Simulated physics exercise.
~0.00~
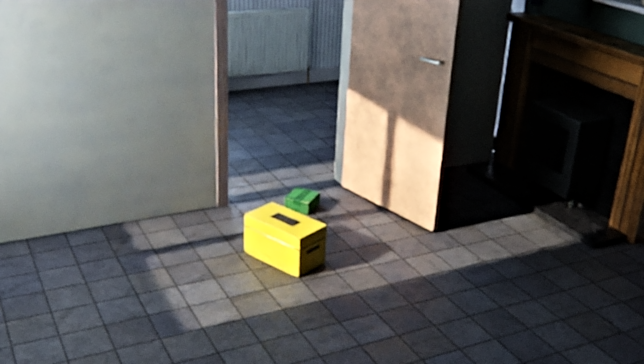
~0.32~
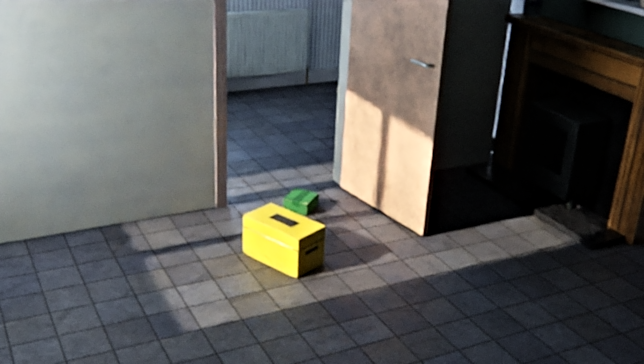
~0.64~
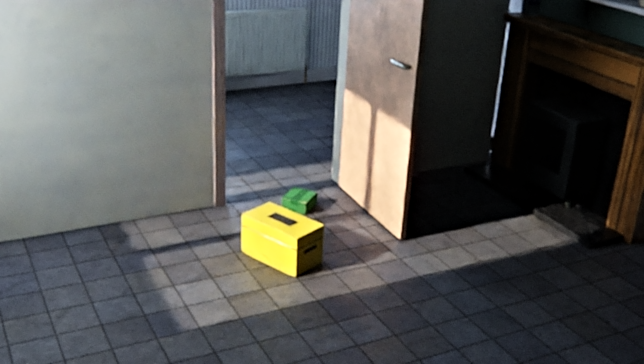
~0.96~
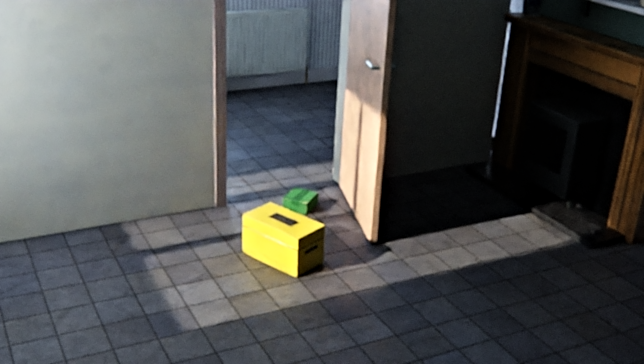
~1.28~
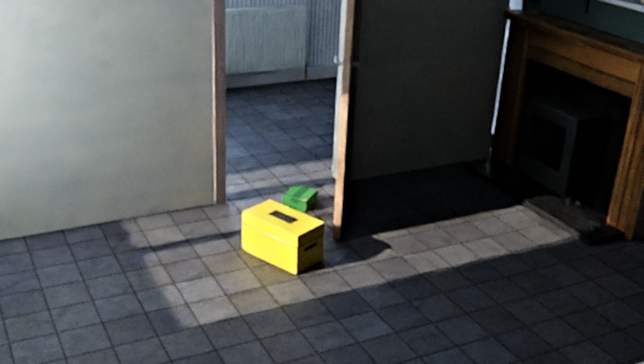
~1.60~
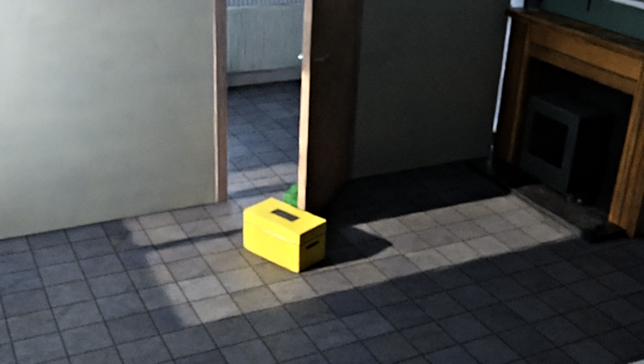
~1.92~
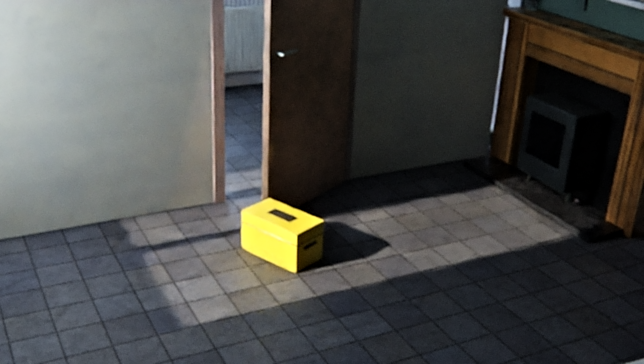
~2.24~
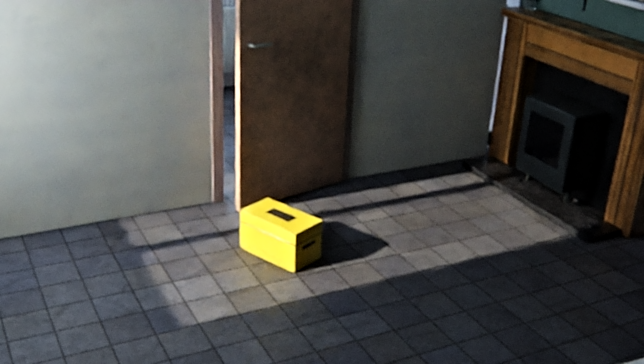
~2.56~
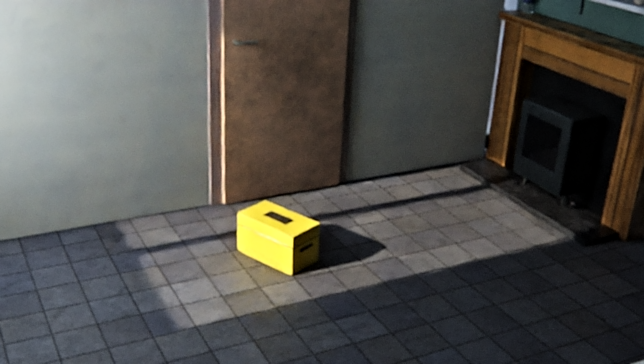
A brown door swung steadily shut across a doorway in a tiled room, nudging a small green box back behind it until the box was out of sight, and it ended closed, with the yellow toolbox still sitting on the floor in front.
